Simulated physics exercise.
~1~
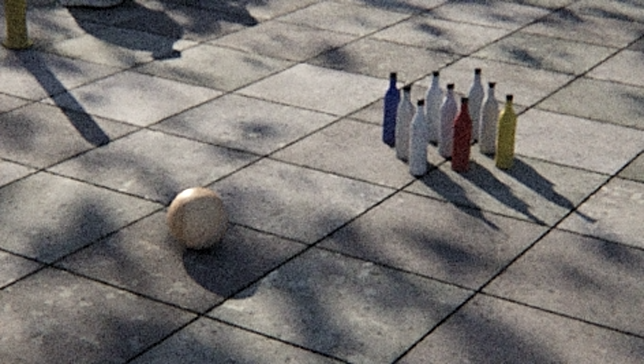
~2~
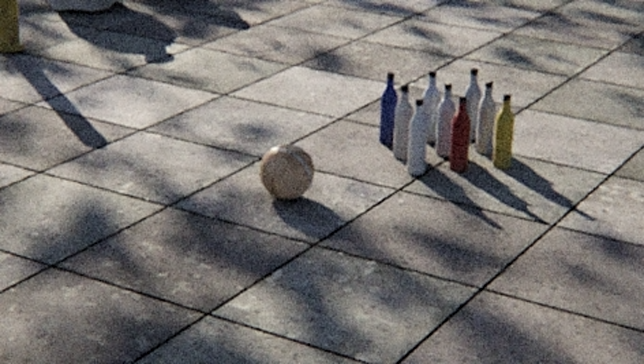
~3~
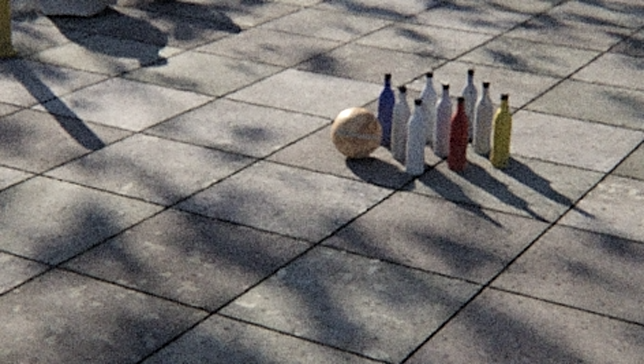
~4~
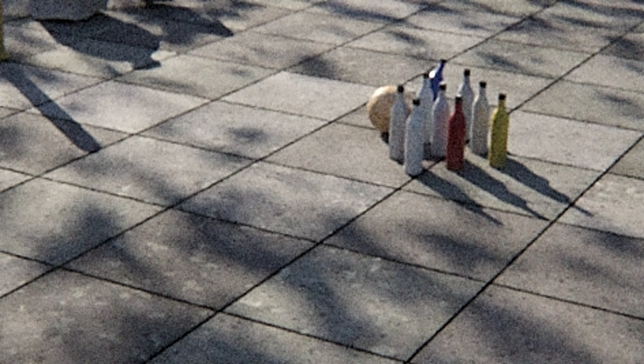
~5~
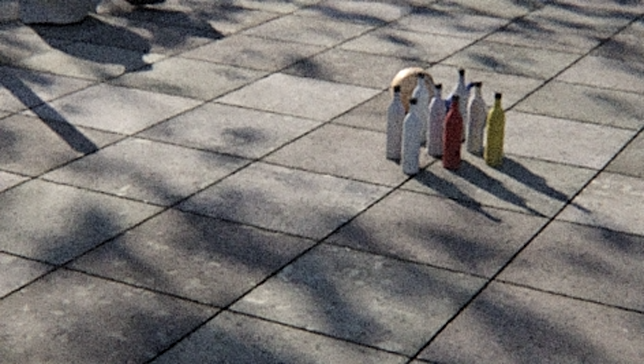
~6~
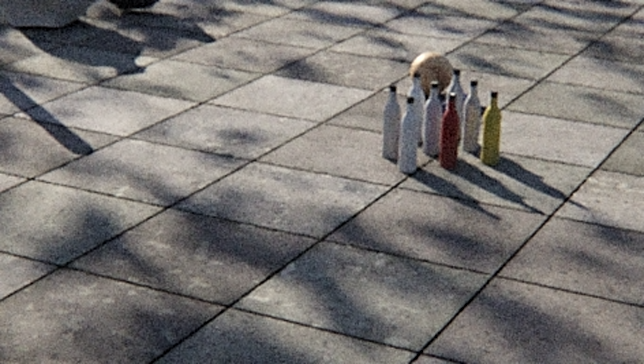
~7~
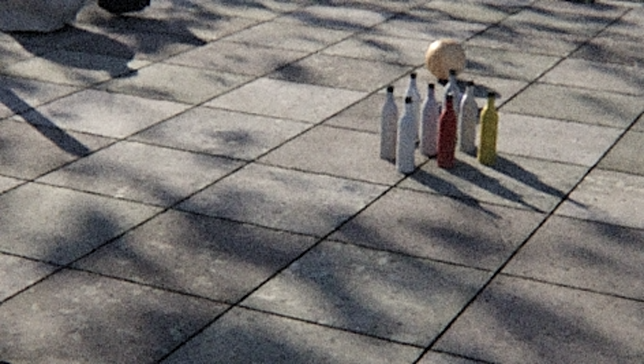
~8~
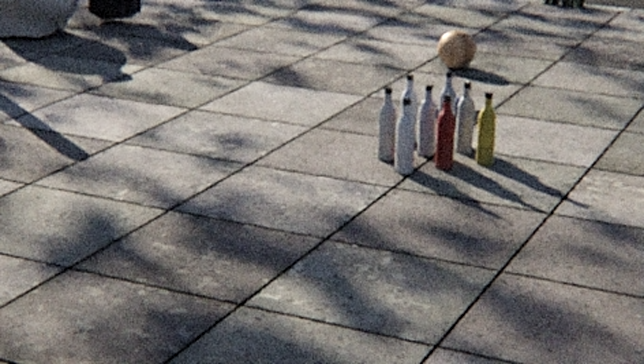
Sunlit paved terrace with a wooden ball rolling into a bottle cluster, toppling the blue one and rolling away past the others, still standing.
